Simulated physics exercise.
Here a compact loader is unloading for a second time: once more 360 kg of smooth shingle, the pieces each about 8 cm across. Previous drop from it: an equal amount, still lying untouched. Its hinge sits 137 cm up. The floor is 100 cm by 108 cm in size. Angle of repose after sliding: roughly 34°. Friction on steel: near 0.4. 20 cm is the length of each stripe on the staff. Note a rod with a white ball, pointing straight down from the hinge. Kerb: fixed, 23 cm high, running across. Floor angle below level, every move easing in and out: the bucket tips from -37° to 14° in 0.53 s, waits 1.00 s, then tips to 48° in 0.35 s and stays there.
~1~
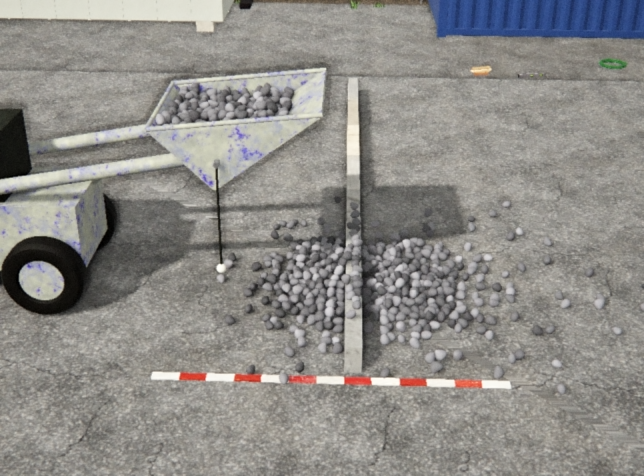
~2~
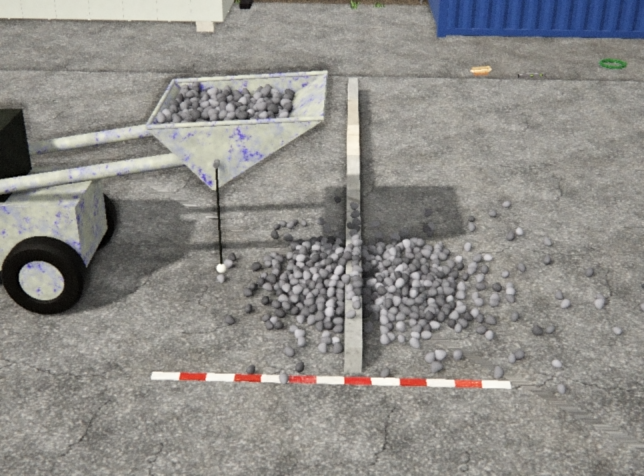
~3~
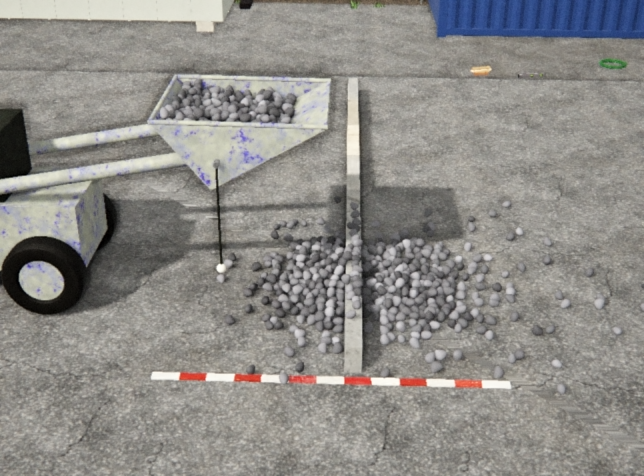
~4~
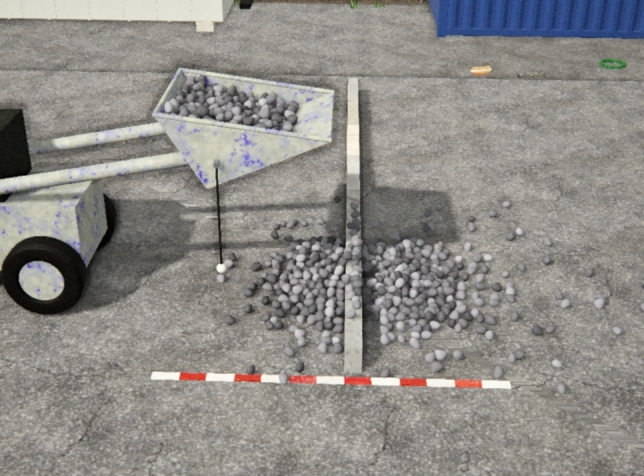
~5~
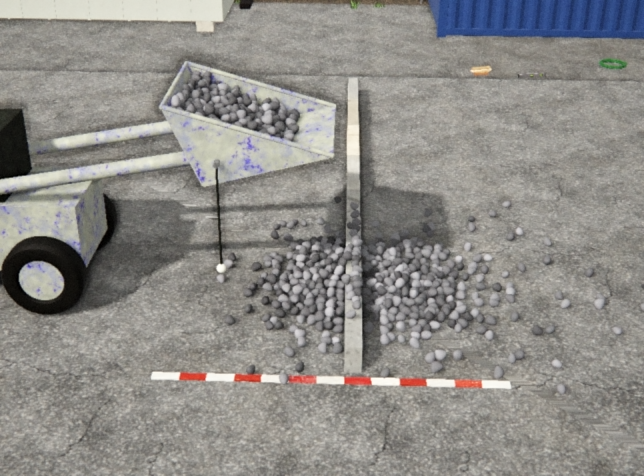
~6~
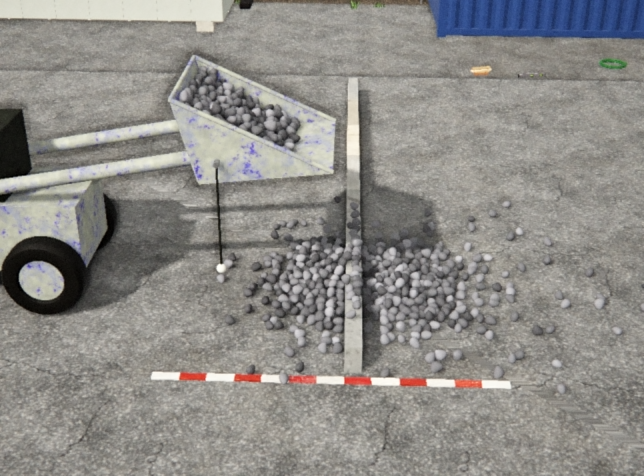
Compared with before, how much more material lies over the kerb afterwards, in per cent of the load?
Some 46 per cent of a load more.
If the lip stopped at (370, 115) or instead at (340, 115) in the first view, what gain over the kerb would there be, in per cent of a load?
Case one about 85 %, case two about 55 %.
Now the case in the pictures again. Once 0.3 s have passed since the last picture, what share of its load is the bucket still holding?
Around 100 in a hundred.
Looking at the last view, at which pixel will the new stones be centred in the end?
Roughly pixel (341, 272) in the last view.
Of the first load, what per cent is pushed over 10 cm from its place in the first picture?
I'd put it at about 10 per cent.
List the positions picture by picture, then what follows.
In the first picture, the bucket is at -37°, its lip at (322, 115); the top of the load is at (244, 97). The earlier load is highest near (352, 261), 28 cm above ground level, 49 % on this side of the kerb, 51 % over the kerb.
In the second picture, the bucket is at -35°, its lip at (324, 118); the top of the load is at (205, 99).
In the third picture, lip at (327, 127), floor tilted -30°, highest stones at (190, 93).
In the fourth picture, lip at (331, 140), floor tilted -23°, highest stones at (191, 88).
In the fifth picture, lip at (333, 156), floor tilted -15°, highest stones at (195, 82).
In the sixth picture, lip at (333, 172), floor tilted -6°, highest stones at (202, 78).
Then, 0.1 s after the last picture the floor is at 6°; in per cent of one load, 100 in the bucket, 49 on this side of the kerb, 51 over the kerb; the foremost stones are at (616, 301).
Then, 0.3 s after the last picture the floor is at 14°; in per cent of one load, 100 in the bucket, 49 on this side of the kerb, 51 over the kerb; the foremost stones are at (616, 301).
Then, 2.0 s after the last picture the floor is at 48°; in per cent of one load, 0 in the bucket, 103 on this side of the kerb, 97 over the kerb; the foremost stones are at (616, 301).
Then, 4.6 s after the last picture the floor is at 48°; in per cent of one load, 0 in the bucket, 103 on this side of the kerb, 97 over the kerb; the foremost stones are at (616, 301). Net gain over the kerb, 46.
